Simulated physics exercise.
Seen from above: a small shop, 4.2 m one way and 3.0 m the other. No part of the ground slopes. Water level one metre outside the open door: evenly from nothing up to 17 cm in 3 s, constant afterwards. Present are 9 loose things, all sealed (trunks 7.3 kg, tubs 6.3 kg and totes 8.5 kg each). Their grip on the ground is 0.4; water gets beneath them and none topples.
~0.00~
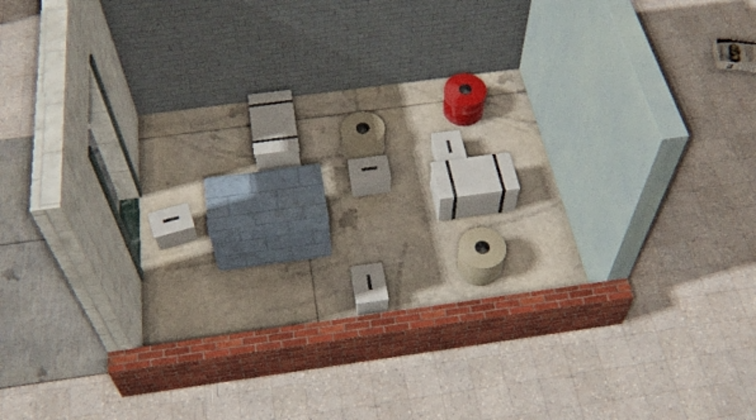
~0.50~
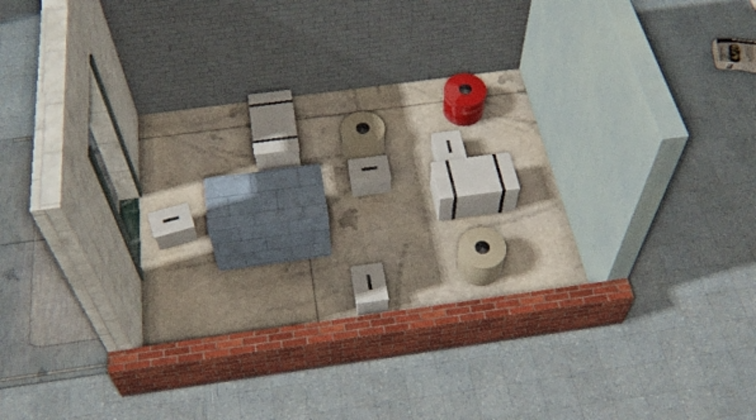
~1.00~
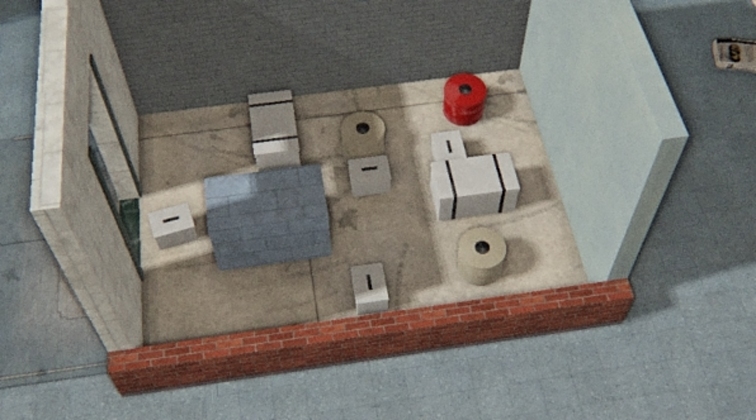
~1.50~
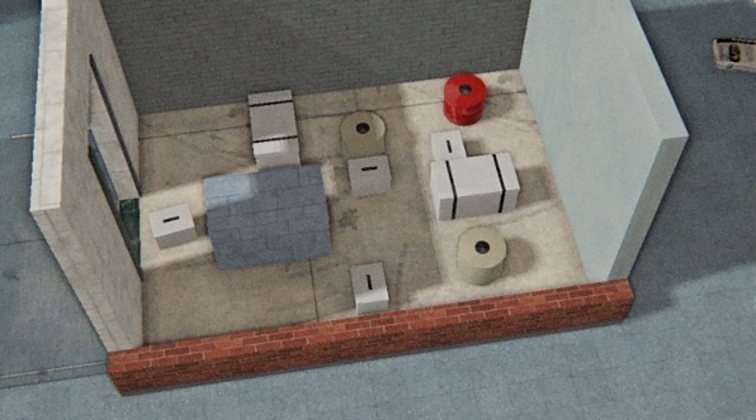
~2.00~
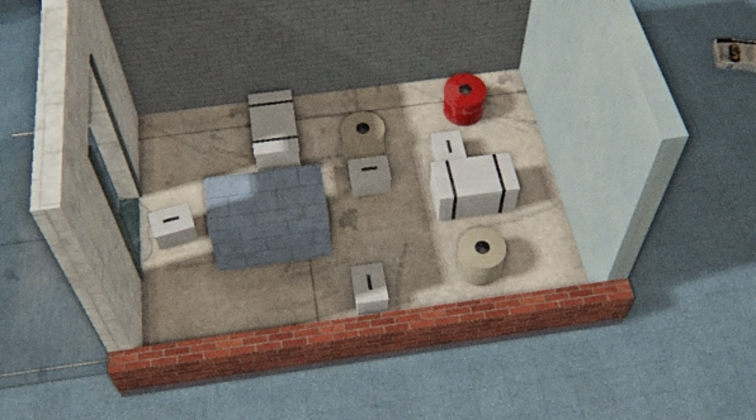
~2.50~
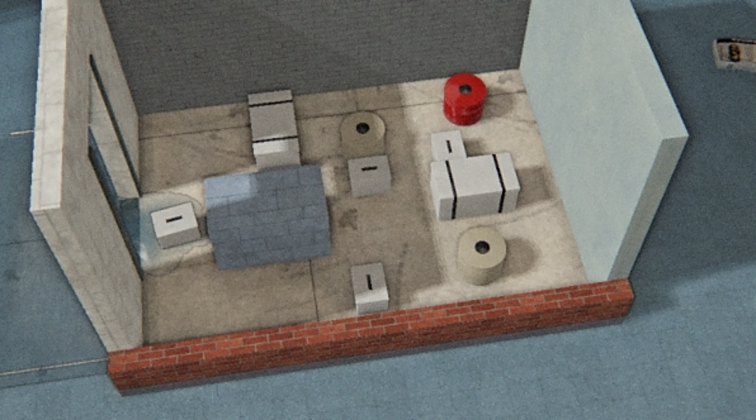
A small roofless shop with grey, white and pale blue walls and a low red brick front is seen from above by a still camera. Inside, a blue-grey block sits left of centre among pale boxes and round beige tubs, with a red tub at the back right. Outside, the paving turns from beige to deepening blue as water spreads, then a thin patch enters at the left doorway, while the objects inside stay still.
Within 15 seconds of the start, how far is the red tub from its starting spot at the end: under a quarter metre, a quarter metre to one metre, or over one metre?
It is going to make a long trip.
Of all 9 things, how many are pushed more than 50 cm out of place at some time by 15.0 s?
The tally stands at 9.
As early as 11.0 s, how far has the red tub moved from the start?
About 140 cm out of place.
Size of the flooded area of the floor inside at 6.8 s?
Near 10.0 m2 in all.
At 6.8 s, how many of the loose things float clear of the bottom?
At that point I count 1.
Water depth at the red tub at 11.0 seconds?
Roughly 7 cm deep.
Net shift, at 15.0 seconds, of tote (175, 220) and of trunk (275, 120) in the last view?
In turn: 350 cm, 250 cm.
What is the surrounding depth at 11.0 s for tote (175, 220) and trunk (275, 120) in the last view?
First about 7 cm, second about 7 cm.
After 3.5 s the red tub is near (465, 89), 0.0 m from its start, aground; 0 afloat.
After 6.8 s the red tub is near (485, 92), 0.2 m from its start, aground; 1 afloat.
After 11.0 s the red tub is near (537, 187), 1.4 m from its start, afloat; 6 afloat.
After 15.0 s the red tub is near (460, 282), 2.4 m from its start, afloat; 9 afloat.
